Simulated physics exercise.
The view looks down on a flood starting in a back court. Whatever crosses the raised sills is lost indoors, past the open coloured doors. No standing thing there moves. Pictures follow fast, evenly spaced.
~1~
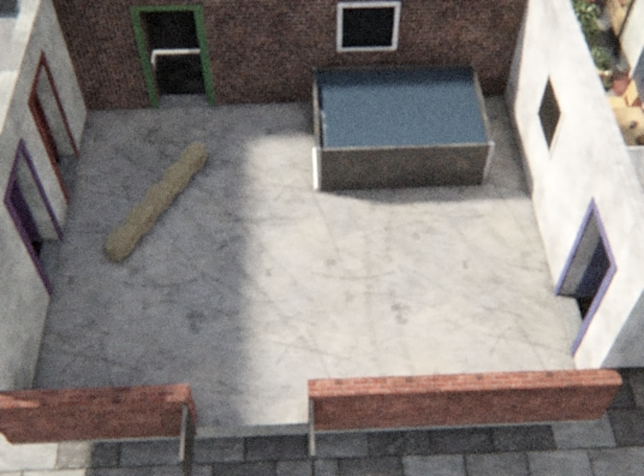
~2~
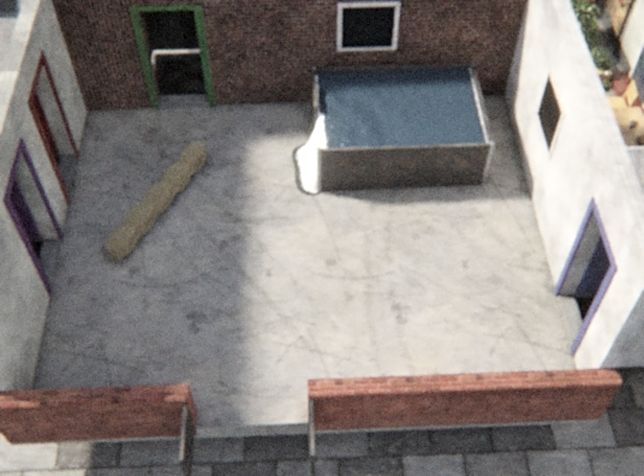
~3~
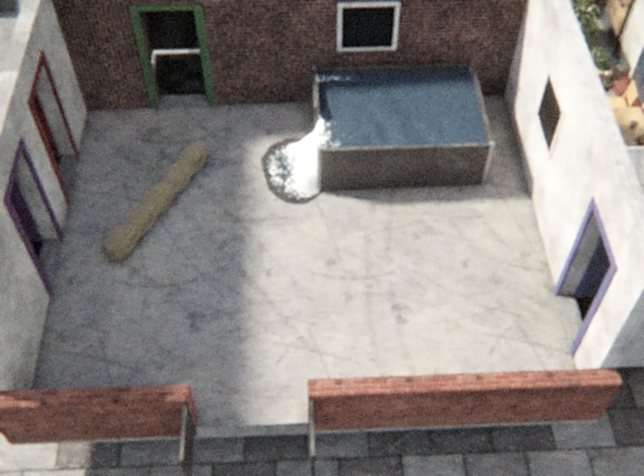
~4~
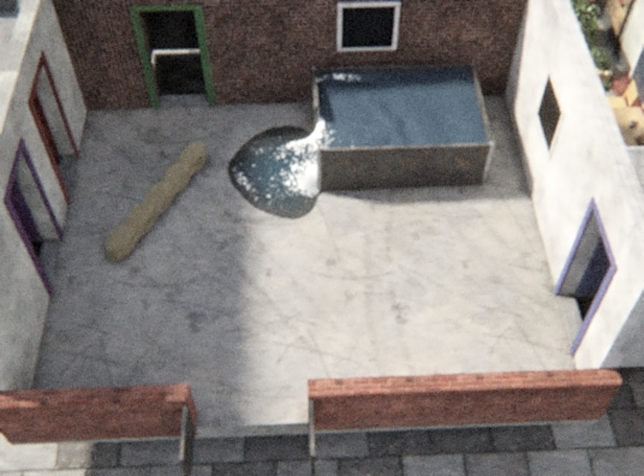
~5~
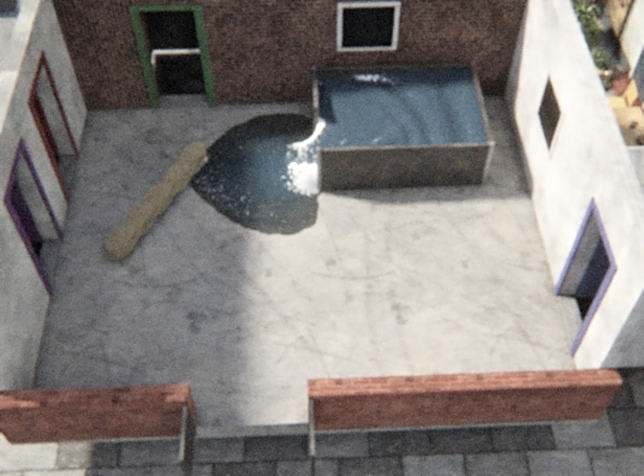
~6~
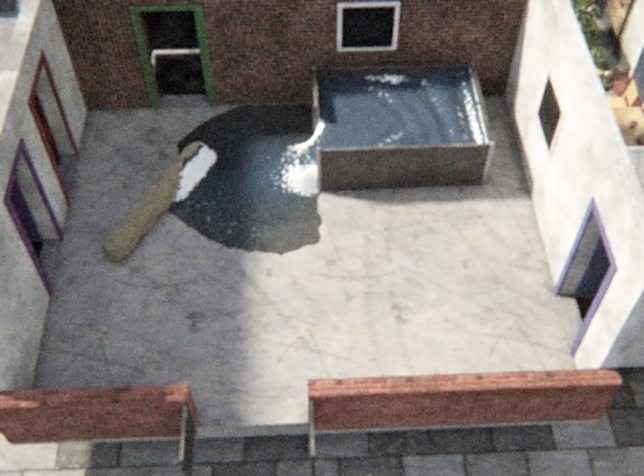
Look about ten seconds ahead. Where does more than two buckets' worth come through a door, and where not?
The purple door will most likely exceed two buckets. The blue door will most likely exceed two buckets. The green door will most likely exceed two buckets. The red door will most likely not exceed two buckets.
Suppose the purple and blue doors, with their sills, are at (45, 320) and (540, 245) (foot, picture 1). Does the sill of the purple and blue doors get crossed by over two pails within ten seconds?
As I see it, the purple door tops the limit and the blue door stays within the limit.
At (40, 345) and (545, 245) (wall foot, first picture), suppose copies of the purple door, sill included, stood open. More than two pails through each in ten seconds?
As listed, these two doors: Breaks the limit, remains within bounds.
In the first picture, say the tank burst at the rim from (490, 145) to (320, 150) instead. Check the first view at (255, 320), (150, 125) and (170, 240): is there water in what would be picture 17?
Taking the spots in turn: Swamped, untouched and untouched.
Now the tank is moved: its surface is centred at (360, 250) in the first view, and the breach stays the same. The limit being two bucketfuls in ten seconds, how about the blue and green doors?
Lab note - blue door doesn't reach it; green door crosses the line.
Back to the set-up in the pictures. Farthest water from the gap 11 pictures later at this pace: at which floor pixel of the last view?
Farthest reach: About (27, 418).
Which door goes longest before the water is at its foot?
Answer - the blue one.
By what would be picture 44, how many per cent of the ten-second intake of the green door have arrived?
Estimate: Roughly 80 %.
A moment on, water covers 30 % of the floor; the purple door not reached, the blue door not reached, the green door wet at the sill, nothing in, the red door not reached.
Next, water covers 45 % of the floor; the purple door not reached, the blue door not reached, the green door under two buckets in, the red door wet at the sill, nothing in.
Then, water covers 50 % of the floor; the purple door wet at the sill, nothing in, the blue door not reached, the green door over two buckets in, the red door wet at the sill, nothing in.
Later, water covers 75 % of the floor; the purple door over two buckets in, the blue door not reached, the green door far over two buckets in, the red door wet at the sill, nothing in.
In the end, water covers 95 % of the floor; the purple door far over two buckets in, the blue door over two buckets in, the green door far over two buckets in, the red door wet at the sill, nothing in.
